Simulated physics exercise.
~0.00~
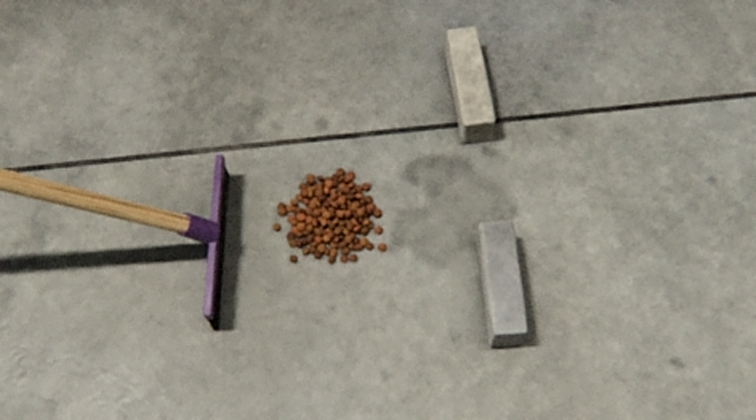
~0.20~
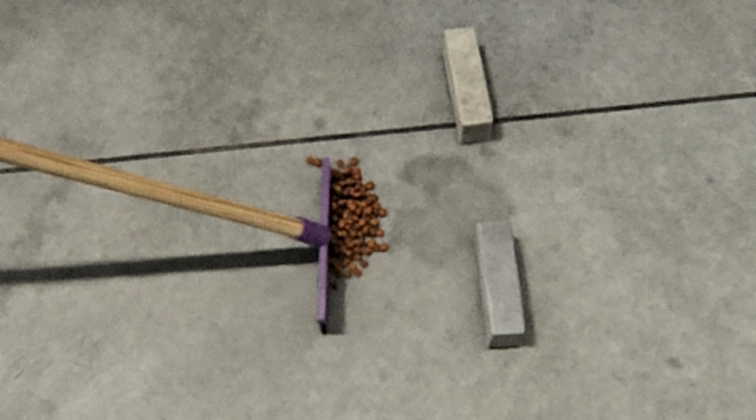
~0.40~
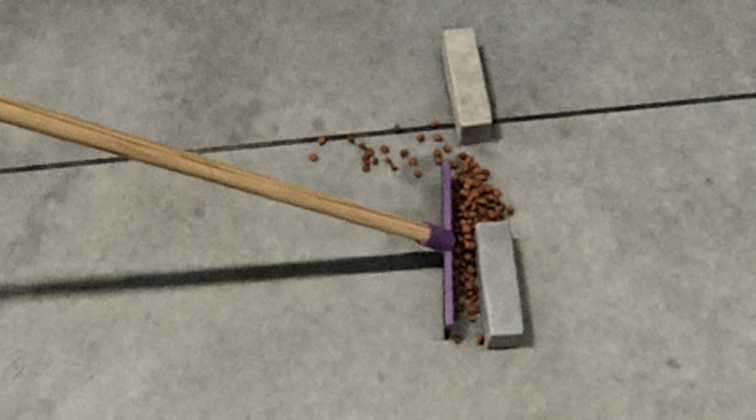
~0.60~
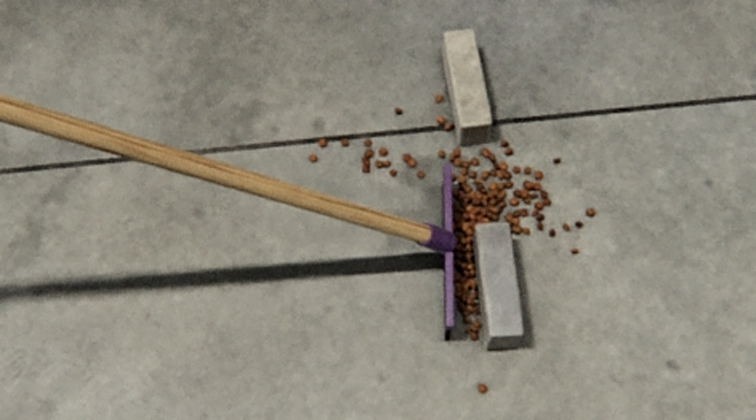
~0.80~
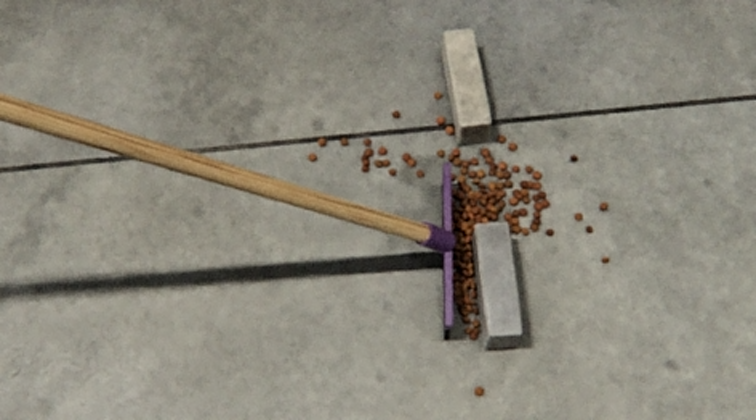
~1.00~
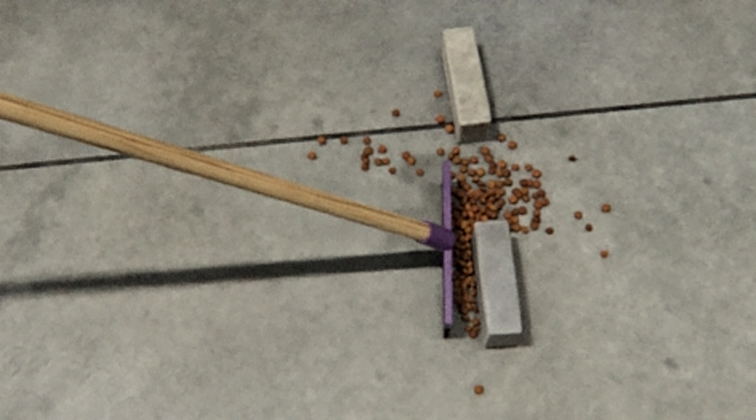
A purple squeegee on a long wooden handle stands at the left of a grey concrete floor, seen from above at a slant. To its right lies a round pile of reddish-brown kibble, and beyond that are two fixed blocks, a beige one above and a grey one below, with a gap between them. The blade slides right, flattening the pile against its face and carrying it along. It stops just short of the grey block, kibble packed between them and stragglers trailing at upper left. More pieces spill through the gap and scatter beyond, then settle, with many still held before the blocks.
